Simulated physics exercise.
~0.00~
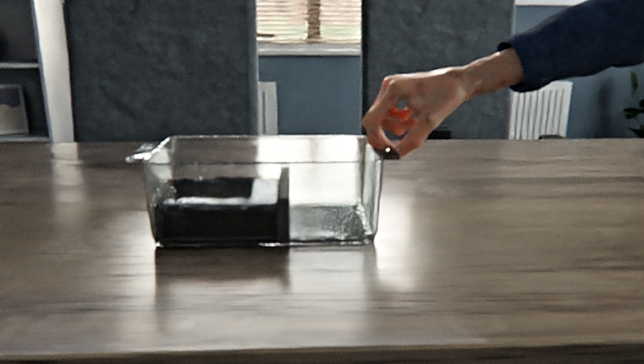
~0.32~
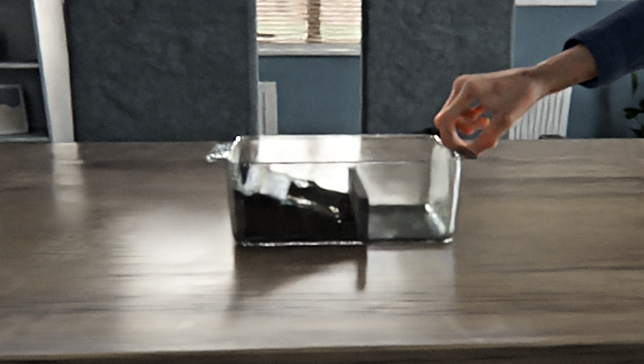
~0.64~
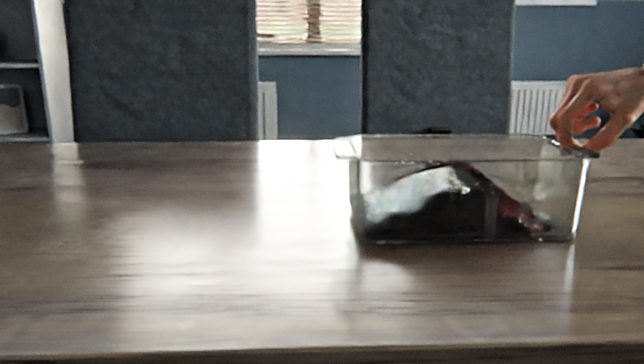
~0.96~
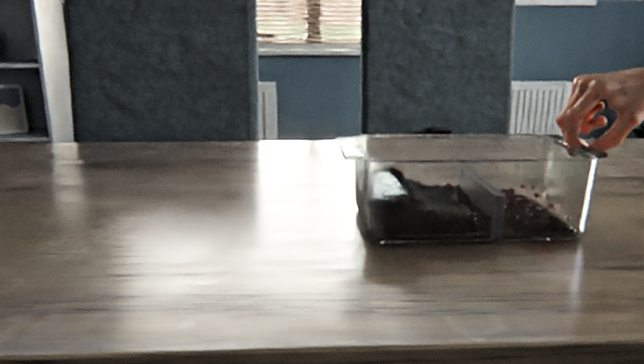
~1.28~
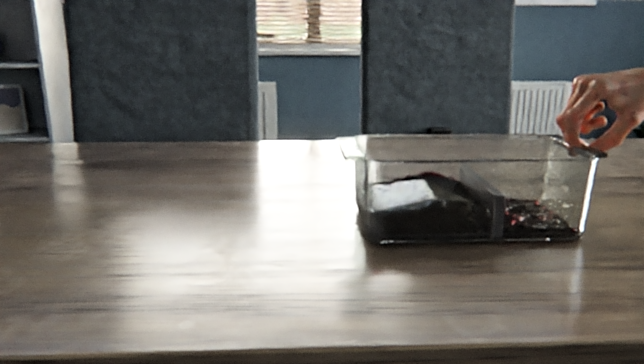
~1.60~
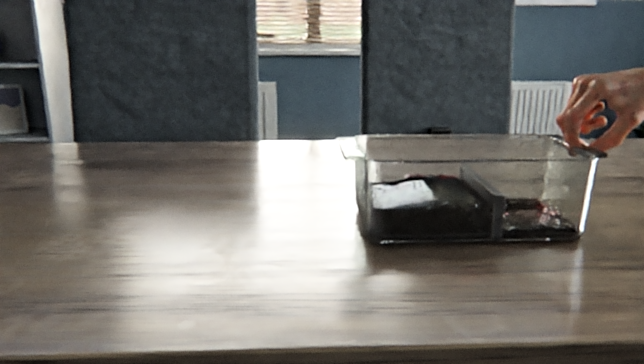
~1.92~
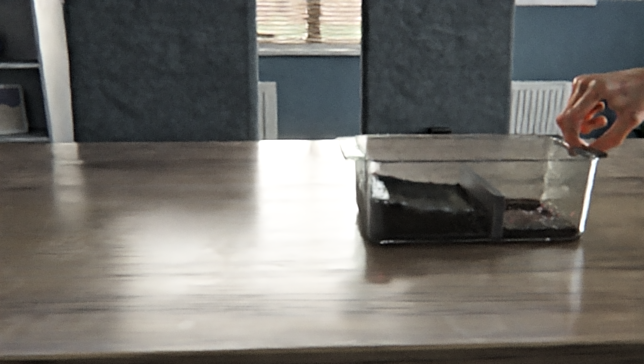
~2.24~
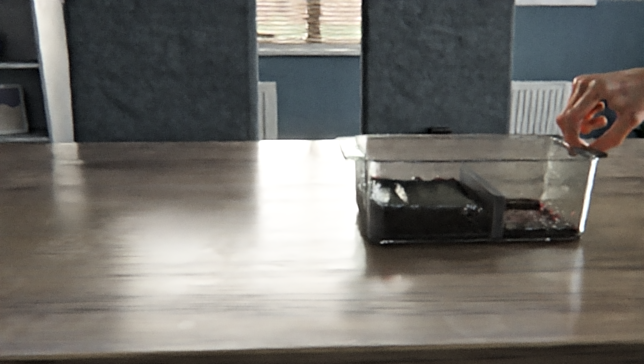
On a wooden table, a hand pulled a clear, divided tub to the right, making the dark liquid in its left part surge up and spill over the divider, before the tub stopped and the liquid settled with a little left in the right part.
